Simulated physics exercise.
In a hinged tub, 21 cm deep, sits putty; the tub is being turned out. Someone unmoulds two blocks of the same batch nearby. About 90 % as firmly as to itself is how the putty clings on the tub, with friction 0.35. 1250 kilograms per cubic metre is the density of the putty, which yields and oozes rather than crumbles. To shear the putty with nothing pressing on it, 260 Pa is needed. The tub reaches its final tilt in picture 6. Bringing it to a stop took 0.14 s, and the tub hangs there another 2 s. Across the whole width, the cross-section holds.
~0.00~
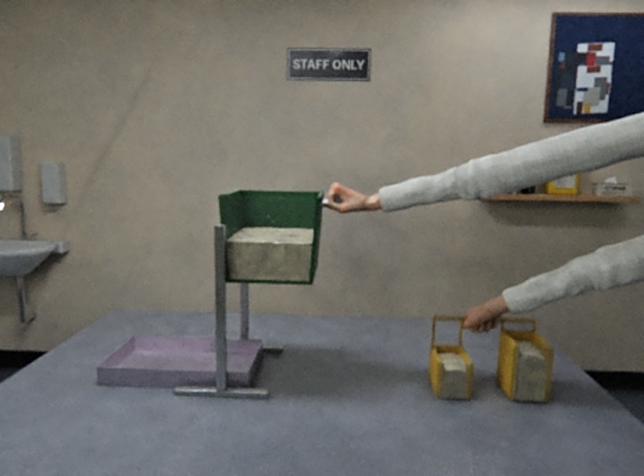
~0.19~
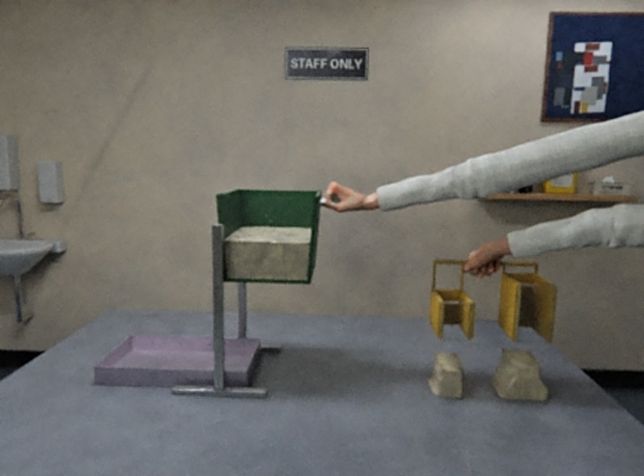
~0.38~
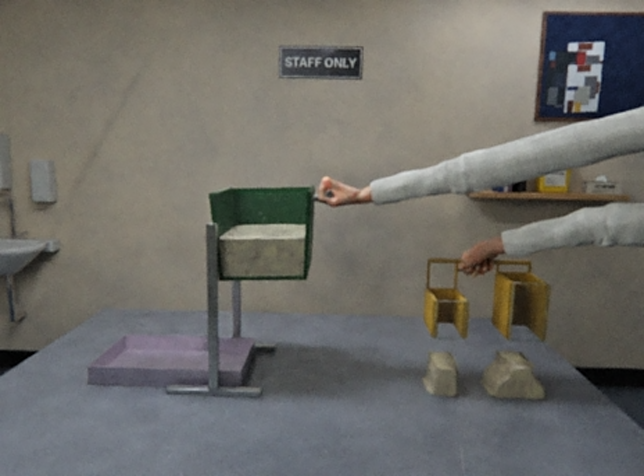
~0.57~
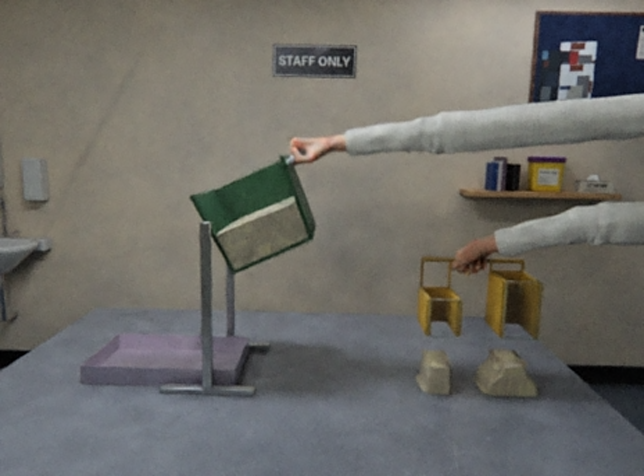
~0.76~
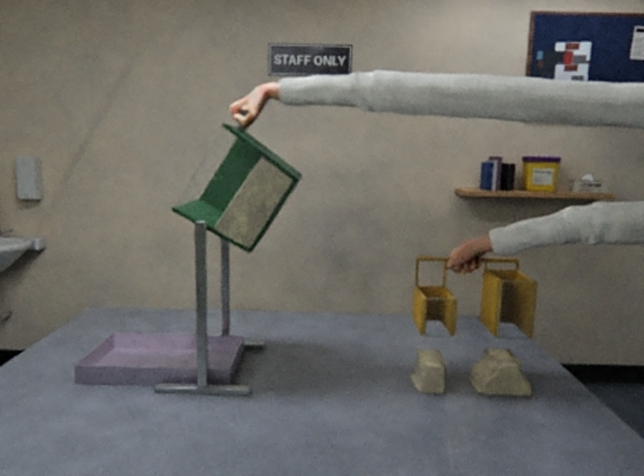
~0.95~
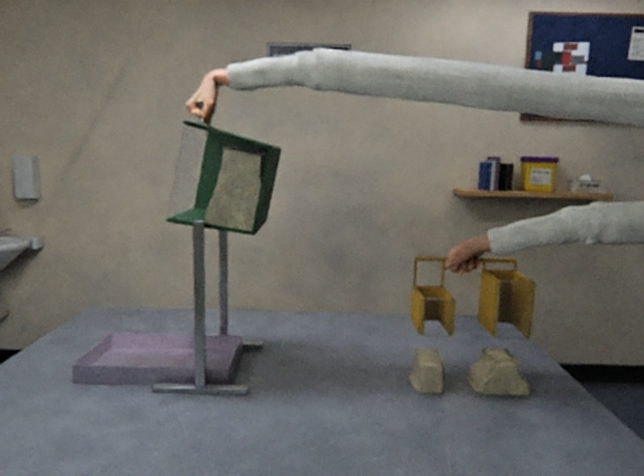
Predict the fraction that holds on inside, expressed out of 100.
Around 92 out of 100.
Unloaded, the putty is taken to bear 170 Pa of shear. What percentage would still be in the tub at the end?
I'd expect about 75 percent.
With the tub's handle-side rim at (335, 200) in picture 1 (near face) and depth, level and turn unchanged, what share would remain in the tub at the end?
In that case close to 70 %.
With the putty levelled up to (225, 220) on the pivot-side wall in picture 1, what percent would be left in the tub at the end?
It would be near 65 %.
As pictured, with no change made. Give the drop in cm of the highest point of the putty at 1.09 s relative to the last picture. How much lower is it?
Around 5 cm below its level in the last picture.
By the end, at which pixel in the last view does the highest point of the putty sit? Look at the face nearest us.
Highest point: Approx. (225, 184).
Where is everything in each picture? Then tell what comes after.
Handle-side rim at (316, 199), tilt 0 degrees; highest point of the putty at (231, 240); test blocks 8.0 cm, 13 cm high (left to right), in the first picture.
Handle-side rim at (314, 198), tilt 0 degrees; highest point of the putty at (229, 239); test blocks 7.8 cm, 9.8 cm high (left to right), in the second picture.
Handle-side rim at (307, 193), tilt 2 degrees; highest point of the putty at (302, 238); test blocks 7.7 cm, 8.7 cm high (left to right), in the third picture.
Handle-side rim at (279, 158), tilt 25 degrees; highest point of the putty at (295, 203); test blocks 7.7 cm, 8.7 cm high (left to right), in the fourth picture.
Handle-side rim at (224, 127), tilt 58 degrees; highest point of the putty at (262, 159); test blocks 7.7 cm, 8.7 cm high (left to right), in the fifth picture.
Handle-side rim at (185, 124), tilt 79 degrees; highest point of the putty at (225, 149); test blocks 7.7 cm, 8.7 cm high (left to right), in the sixth picture.
By 1.09 s, the tub is at 79 degrees and holds 100 %.
By 1.26 s, the tub is at 79 degrees and holds 95 %.
By 1.43 s, the tub is at 79 degrees and holds 93 %.
By 1.60 s, the tub is at 79 degrees and holds 92 %.
By 2.95 s, at the end, the tub is at 79 degrees and holds 92 %.
